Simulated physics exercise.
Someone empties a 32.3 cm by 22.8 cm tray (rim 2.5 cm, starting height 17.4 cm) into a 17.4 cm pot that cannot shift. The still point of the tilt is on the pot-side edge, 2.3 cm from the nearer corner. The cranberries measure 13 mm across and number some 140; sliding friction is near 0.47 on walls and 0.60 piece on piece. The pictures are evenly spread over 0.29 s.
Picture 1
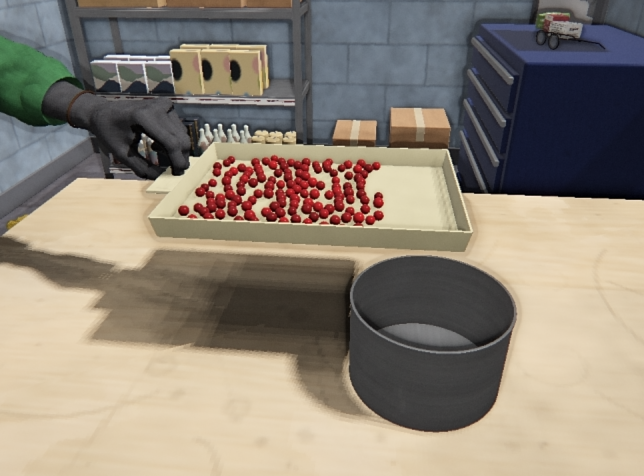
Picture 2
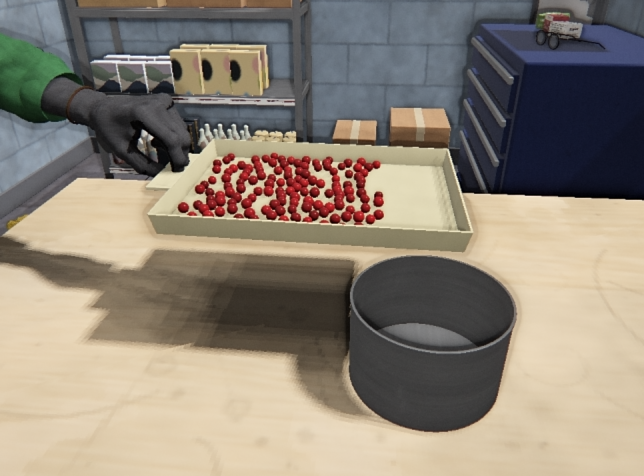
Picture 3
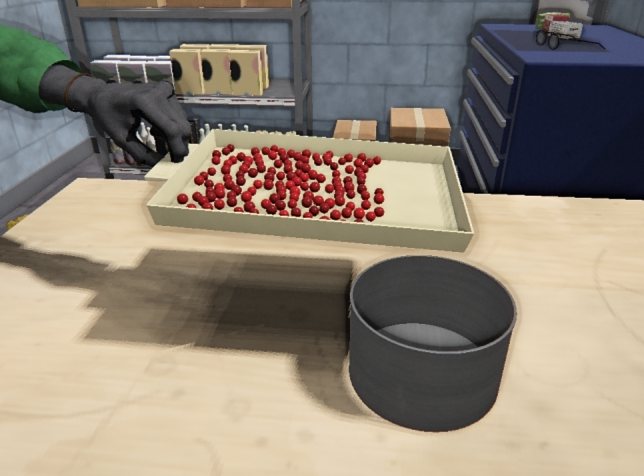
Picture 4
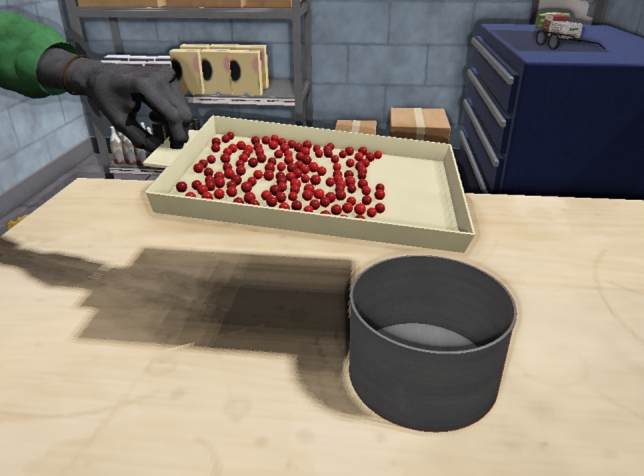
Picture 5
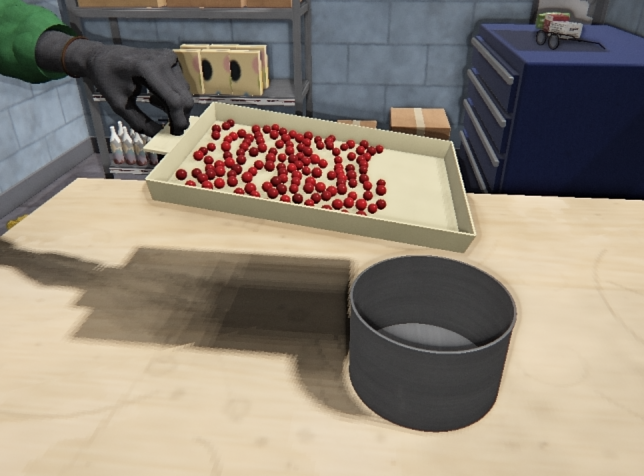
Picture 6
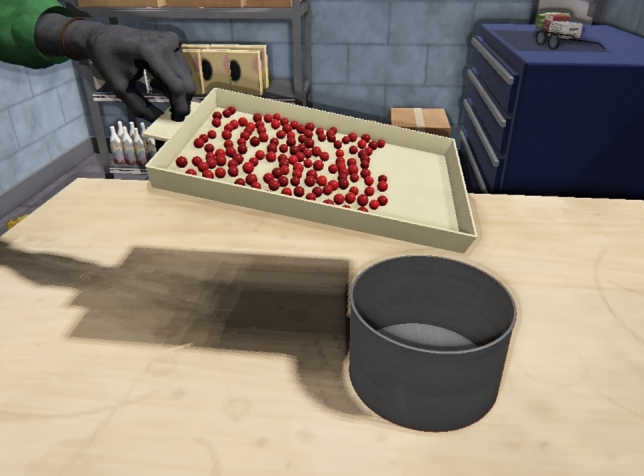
The clip shows a gloved hand at the left of a shallow tray of small red berries above a wooden table, gradually raising that end so the tray slants down toward the right, beside a dark, empty pot.
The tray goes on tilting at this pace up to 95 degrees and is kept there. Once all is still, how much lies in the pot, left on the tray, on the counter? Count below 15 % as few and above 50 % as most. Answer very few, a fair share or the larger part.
Pot a fair share, tray very few, counter the larger part.
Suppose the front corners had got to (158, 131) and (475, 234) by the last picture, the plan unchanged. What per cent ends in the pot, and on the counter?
Pot 30, counter 70.
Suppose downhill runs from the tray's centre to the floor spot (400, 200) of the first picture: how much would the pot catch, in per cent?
Some 15 per cent.
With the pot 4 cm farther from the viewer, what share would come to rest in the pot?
In that case some 15 per cent.
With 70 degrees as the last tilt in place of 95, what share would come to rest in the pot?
Then about 0 per cent.
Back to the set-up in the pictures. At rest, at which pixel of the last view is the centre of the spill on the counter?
Near (556, 386).
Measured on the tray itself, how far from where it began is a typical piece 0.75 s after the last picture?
Roughly 13 cm.
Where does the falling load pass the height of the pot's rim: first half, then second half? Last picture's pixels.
First near (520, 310), later near (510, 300).
Then, 0.75 s after the last picture, tilt 51 degrees; the tray holds 95 %, the pot 0 %.
Then, 1.24 s after the last picture, tilt 76 degrees; the tray holds 95 %, the pot 0 %.
Then, 1.81 s after the last picture, tilt 95 degrees; the tray holds 35 %, the pot 15 %.
In the end, pot 40 %, tray 0 %, counter 60 %.
